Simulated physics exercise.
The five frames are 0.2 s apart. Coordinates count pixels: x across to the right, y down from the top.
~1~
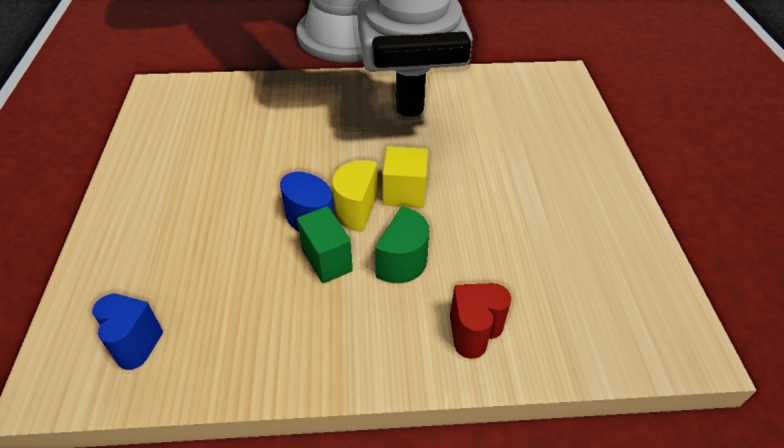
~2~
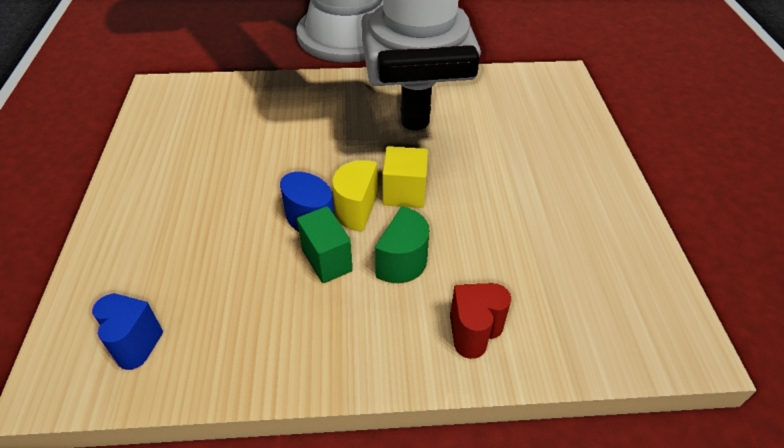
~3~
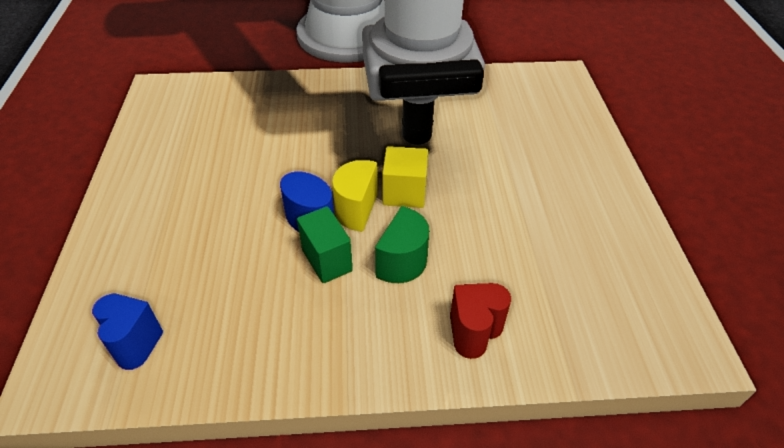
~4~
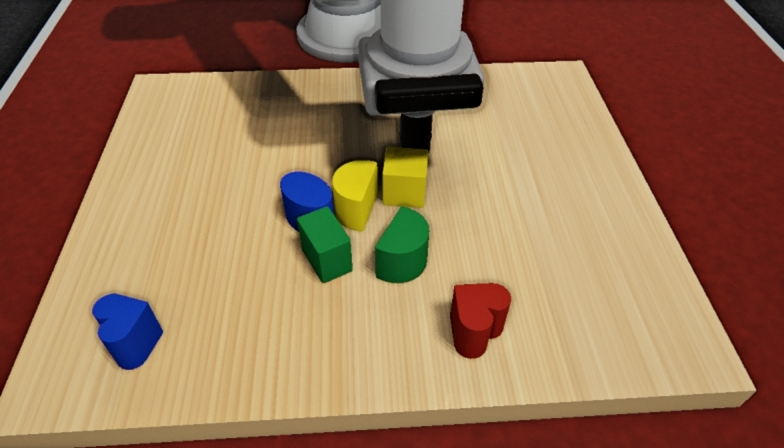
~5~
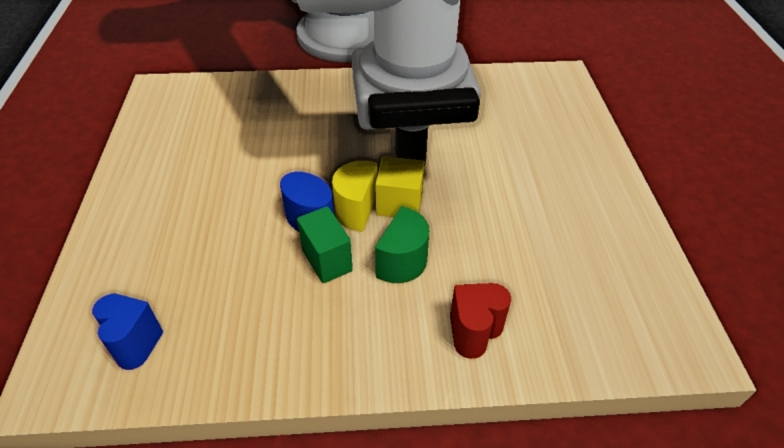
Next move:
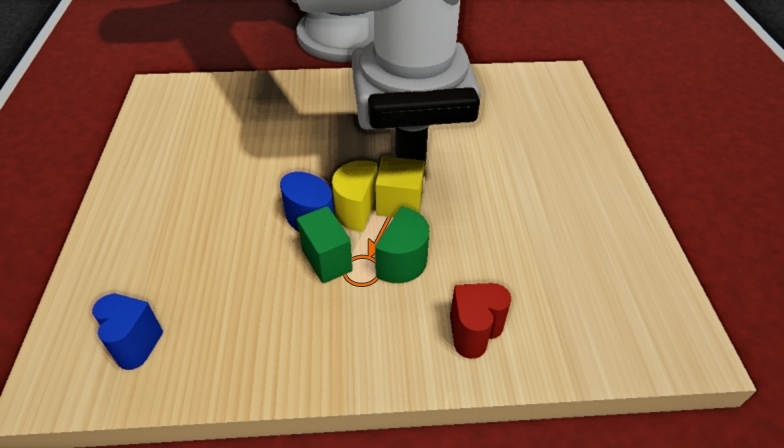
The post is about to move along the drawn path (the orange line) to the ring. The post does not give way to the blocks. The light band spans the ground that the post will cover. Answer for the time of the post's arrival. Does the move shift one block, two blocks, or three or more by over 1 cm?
Total moved: Three or more.
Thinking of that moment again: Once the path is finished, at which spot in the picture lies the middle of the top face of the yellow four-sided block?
The middle of its upper face should be somewhere near (339, 271).
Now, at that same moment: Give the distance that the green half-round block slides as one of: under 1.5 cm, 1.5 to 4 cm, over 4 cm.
It ends farther than 4 cm from its spot.
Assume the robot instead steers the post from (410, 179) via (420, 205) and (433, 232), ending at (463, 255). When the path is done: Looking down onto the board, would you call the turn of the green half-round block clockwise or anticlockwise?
Seen from above, its turn is counter-clockwise.
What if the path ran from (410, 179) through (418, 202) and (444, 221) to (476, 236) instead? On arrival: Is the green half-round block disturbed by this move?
Once the path ends, it is somewhere new.
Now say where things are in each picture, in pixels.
In the first frame, lower end of the post at (410, 109), tops of blocks, green rectangular block at (323, 229), yellow half-round block at (354, 178), yellow four-sided block at (406, 161), green half-round block at (405, 231).
In the second frame, post at (415, 123), blocks as before.
In the third frame, post at (417, 136), blocks as before.
In the fourth frame, post at (415, 150), blocks as before.
In the fifth frame, post at (410, 163), green rectangular block at (323, 229), yellow half-round block at (354, 178), yellow four-sided block at (400, 172), green half-round block at (405, 231).
The drawn path runs straight from (410, 179) to (362, 271).
On the path given first. One third of the way, post at (395, 190); yellow four-sided block at (383, 202); green half-round block at (404, 247), turned 15° anticlockwise.
Two thirds of the way, post at (379, 221); green rectangular block at (312, 235), turned 30° clockwise; yellow four-sided block at (362, 234), turned 15° clockwise; green half-round block at (405, 271), turned 70° anticlockwise.
At the end, post at (361, 255); green rectangular block at (308, 237), turned 40° clockwise; yellow half-round block not moved; yellow four-sided block at (339, 271), turned 20° clockwise; green half-round block at (406, 275), turned 85° anticlockwise.
